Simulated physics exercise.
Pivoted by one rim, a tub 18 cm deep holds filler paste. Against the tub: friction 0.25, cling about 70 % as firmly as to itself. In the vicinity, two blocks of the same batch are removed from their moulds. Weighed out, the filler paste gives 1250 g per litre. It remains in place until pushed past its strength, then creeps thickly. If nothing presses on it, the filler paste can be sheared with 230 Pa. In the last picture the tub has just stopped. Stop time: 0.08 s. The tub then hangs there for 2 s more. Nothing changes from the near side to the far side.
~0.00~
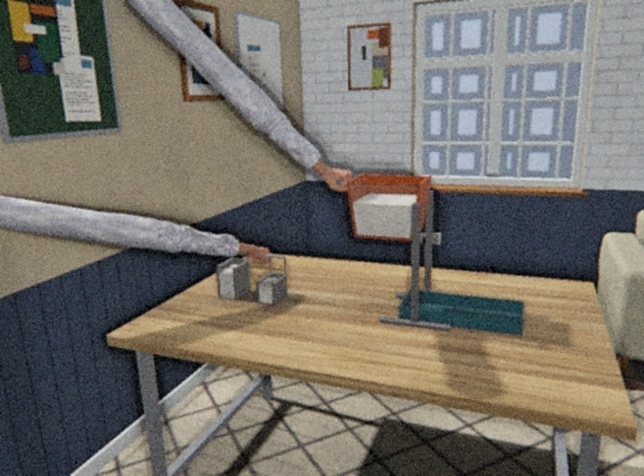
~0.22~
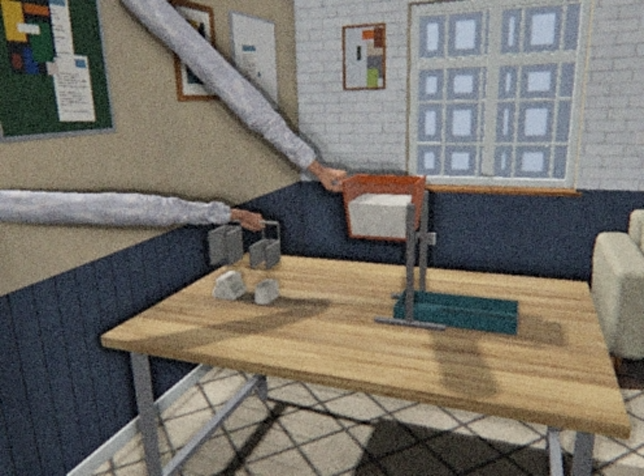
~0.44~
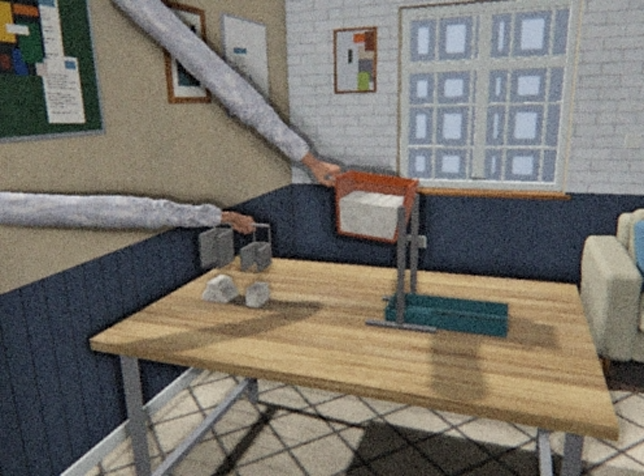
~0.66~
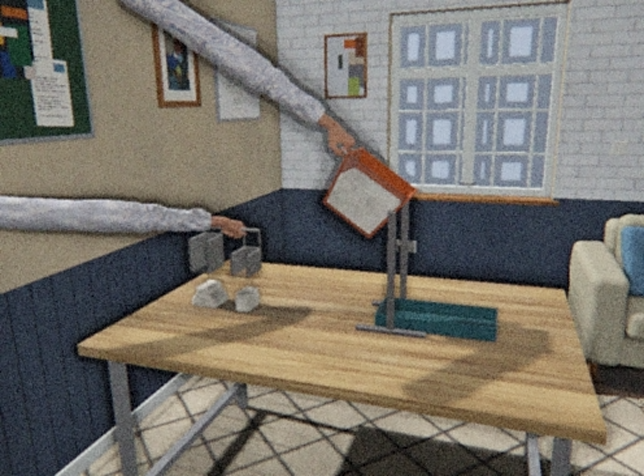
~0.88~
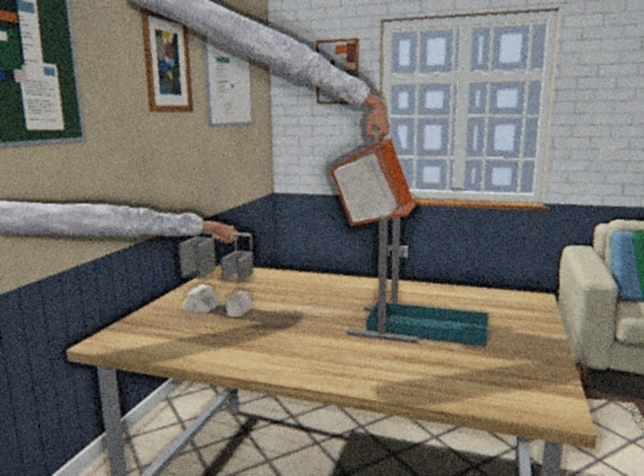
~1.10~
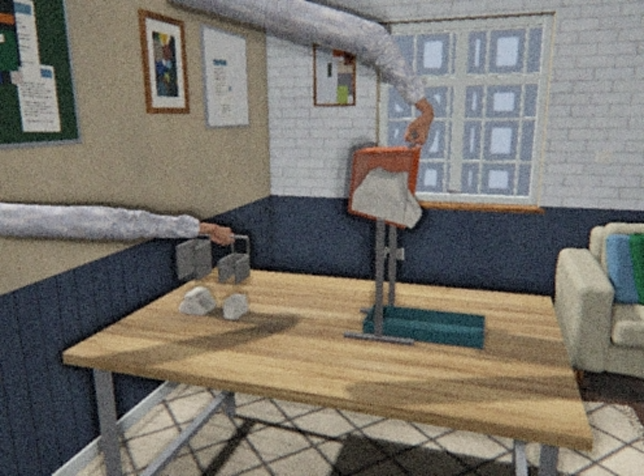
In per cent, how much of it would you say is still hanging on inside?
I would say around 0 percent.
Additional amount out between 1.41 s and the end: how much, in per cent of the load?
30 per cent.
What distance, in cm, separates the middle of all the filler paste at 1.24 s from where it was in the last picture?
Some 9 cm.
After 1.24 s, the tub is at 96 degrees and holds 56 %.
After 1.41 s, the tub is at 96 degrees and holds 32 %.
After 1.58 s, the tub is at 96 degrees and holds 25 %.
After 1.75 s, the tub is at 96 degrees and holds 22 %.
After 3.10 s, at the end, the tub is at 96 degrees and holds 0 %.
